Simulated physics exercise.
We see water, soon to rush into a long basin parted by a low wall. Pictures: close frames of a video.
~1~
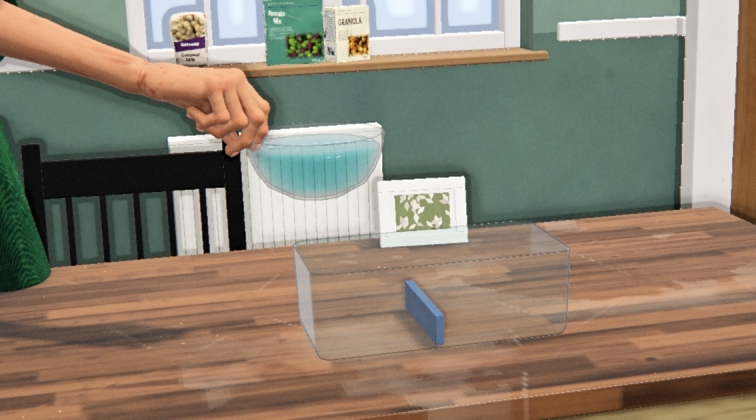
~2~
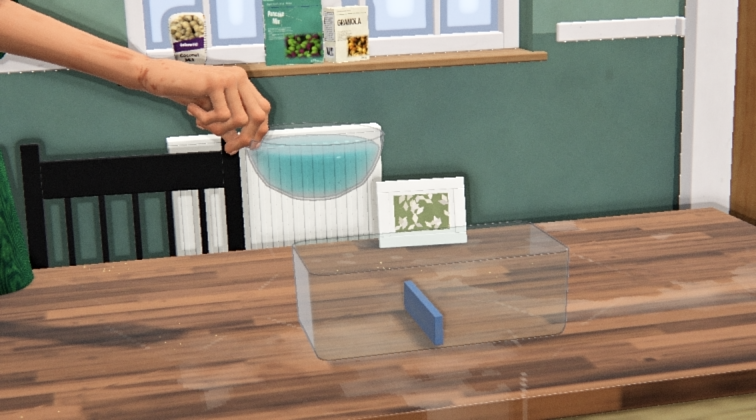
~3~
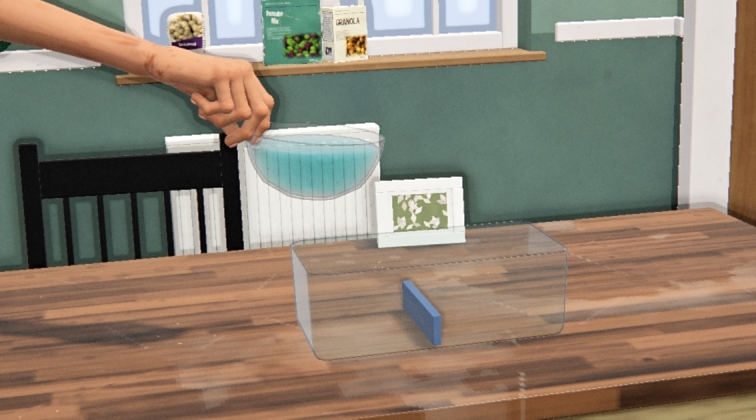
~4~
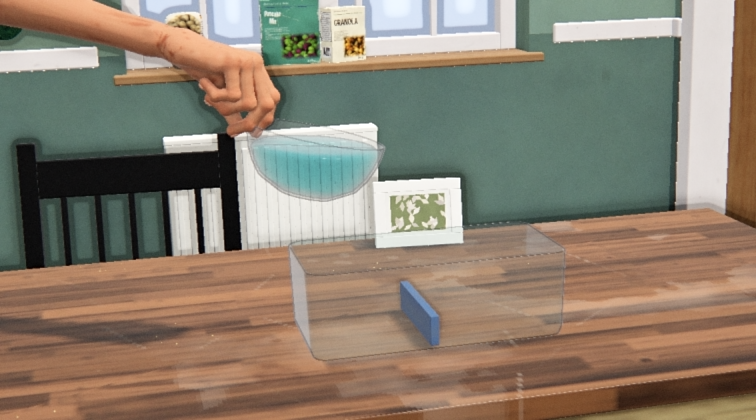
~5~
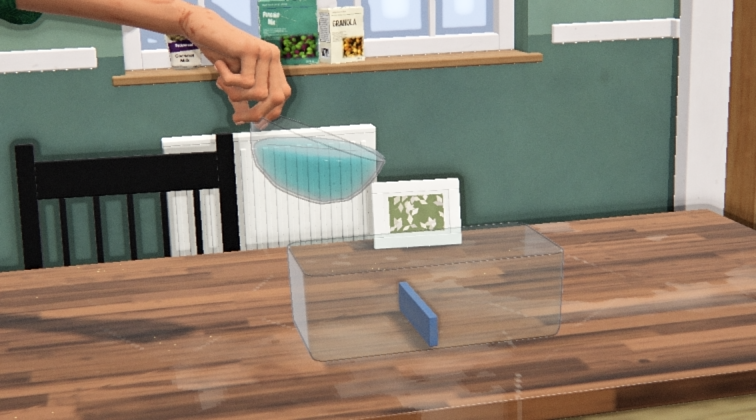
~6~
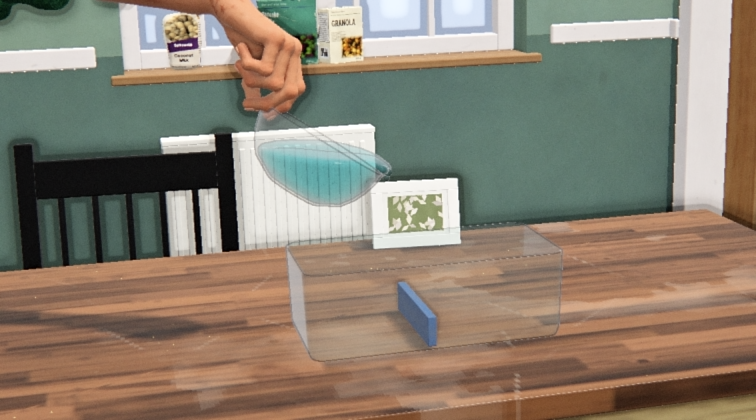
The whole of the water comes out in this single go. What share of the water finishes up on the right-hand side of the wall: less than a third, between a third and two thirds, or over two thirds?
The share right of the wall is left at a third to two thirds.
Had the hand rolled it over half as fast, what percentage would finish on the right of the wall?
Roughly 65 in a hundred.
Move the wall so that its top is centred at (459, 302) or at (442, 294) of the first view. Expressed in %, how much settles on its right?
About 30 % and 25 %.
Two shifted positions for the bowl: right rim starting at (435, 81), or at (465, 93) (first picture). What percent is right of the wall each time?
Close to 70 in a hundred, then close to 70 in a hundred.
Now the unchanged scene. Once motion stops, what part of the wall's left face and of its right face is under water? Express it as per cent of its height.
50 per cent left, 40 per cent right.
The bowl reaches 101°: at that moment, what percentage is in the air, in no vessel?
I'd reckon some 20 per cent.
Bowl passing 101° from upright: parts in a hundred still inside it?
It still holds around 5 per cent there.
A moment on, the bowl is tipped right over and 7 per cent is still to pour, 30 is left of the wall and 41 right of it.
Next, the bowl is tipped right over and 0 per cent is still to pour, 47 is left of the wall and 41 right of it.
Then the bowl is tipped right over and 0 per cent is still to pour, 49 is left of the wall and 46 right of it.
Later the bowl is tipped right over and 0 per cent is still to pour, 50 is left of the wall and 45 right of it.
Finally, 50 per cent lies left of the wall, 45 right of it and 5 outside.
